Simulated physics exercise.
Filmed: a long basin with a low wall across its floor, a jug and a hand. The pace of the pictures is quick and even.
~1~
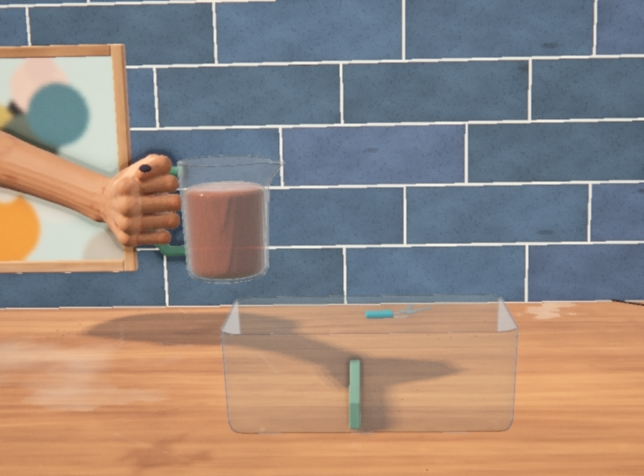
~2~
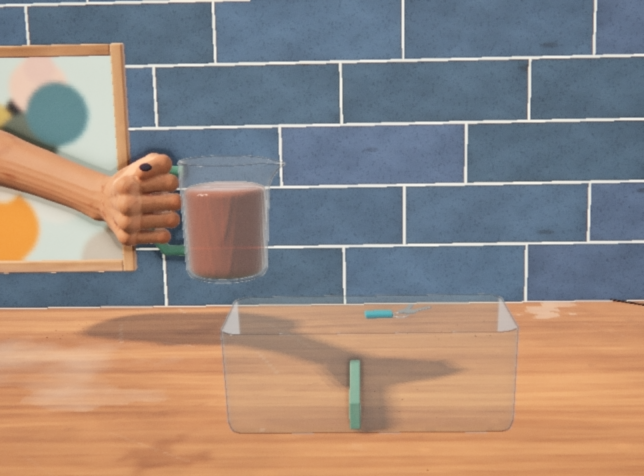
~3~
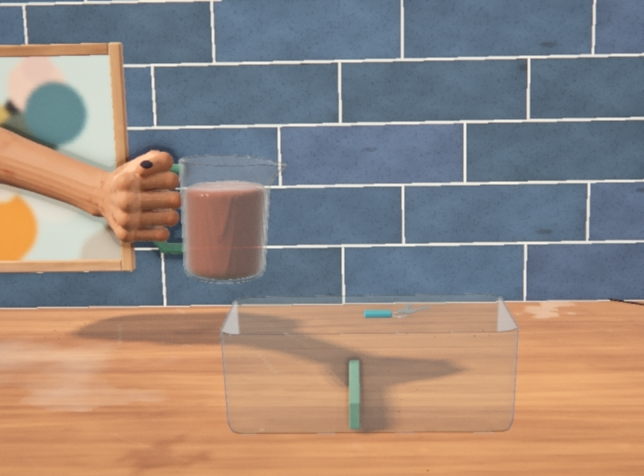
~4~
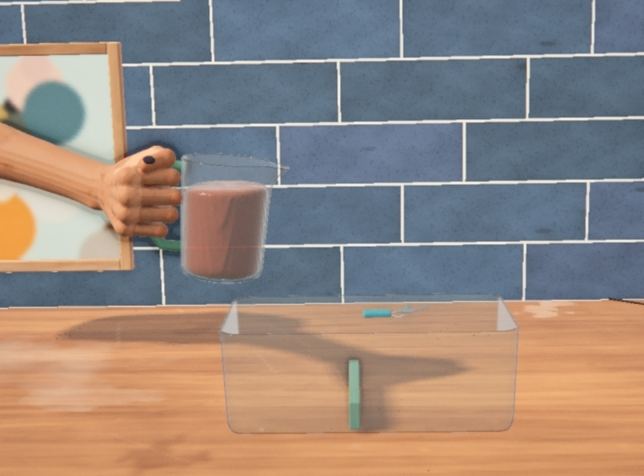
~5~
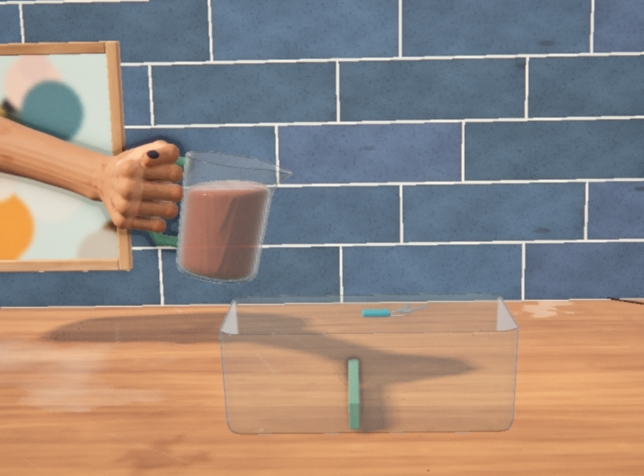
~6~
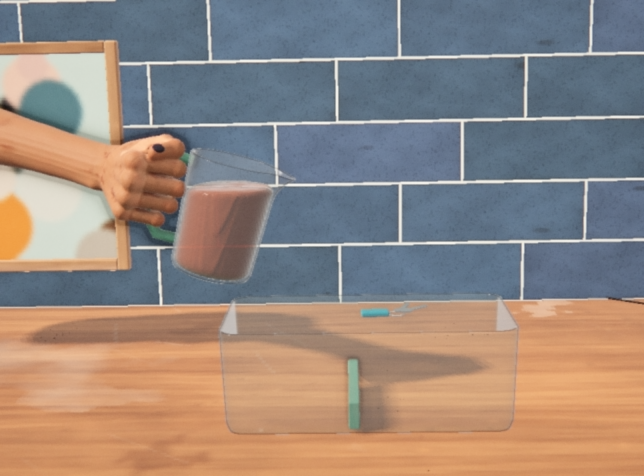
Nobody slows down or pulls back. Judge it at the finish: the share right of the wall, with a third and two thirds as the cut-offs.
At the finish, the right of the wall has a third to two thirds.
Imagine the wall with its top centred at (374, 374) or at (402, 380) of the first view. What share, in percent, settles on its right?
5 %, then 10 %.
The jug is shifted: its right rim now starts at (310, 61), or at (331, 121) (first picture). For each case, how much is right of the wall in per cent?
Close to 85 % for the first start and close to 90 % for the second.
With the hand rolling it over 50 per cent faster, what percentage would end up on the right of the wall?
Around 30 per cent ends up there.
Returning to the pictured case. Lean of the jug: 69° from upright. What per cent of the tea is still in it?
I'd put it near 85 %.
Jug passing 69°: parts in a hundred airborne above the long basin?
Roughly 10 per cent.
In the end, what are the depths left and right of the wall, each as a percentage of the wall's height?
Once still, it is 60 % on the left and 30 % on the right.
A moment on, the jug is tipped part way and 84 per cent is still to pour, 2 is left of the wall and 3 right of it.
Next, the jug is tipped right over and 24 per cent is still to pour, 29 is left of the wall and 34 right of it.
Then the jug is tipped right over and 0 per cent is still to pour, 59 is left of the wall and 39 right of it.
Later the jug is tipped right over and 0 per cent is still to pour, 59 is left of the wall and 40 right of it.
At rest 59 per cent lies left of the wall, 40 right of it and 1 outside.
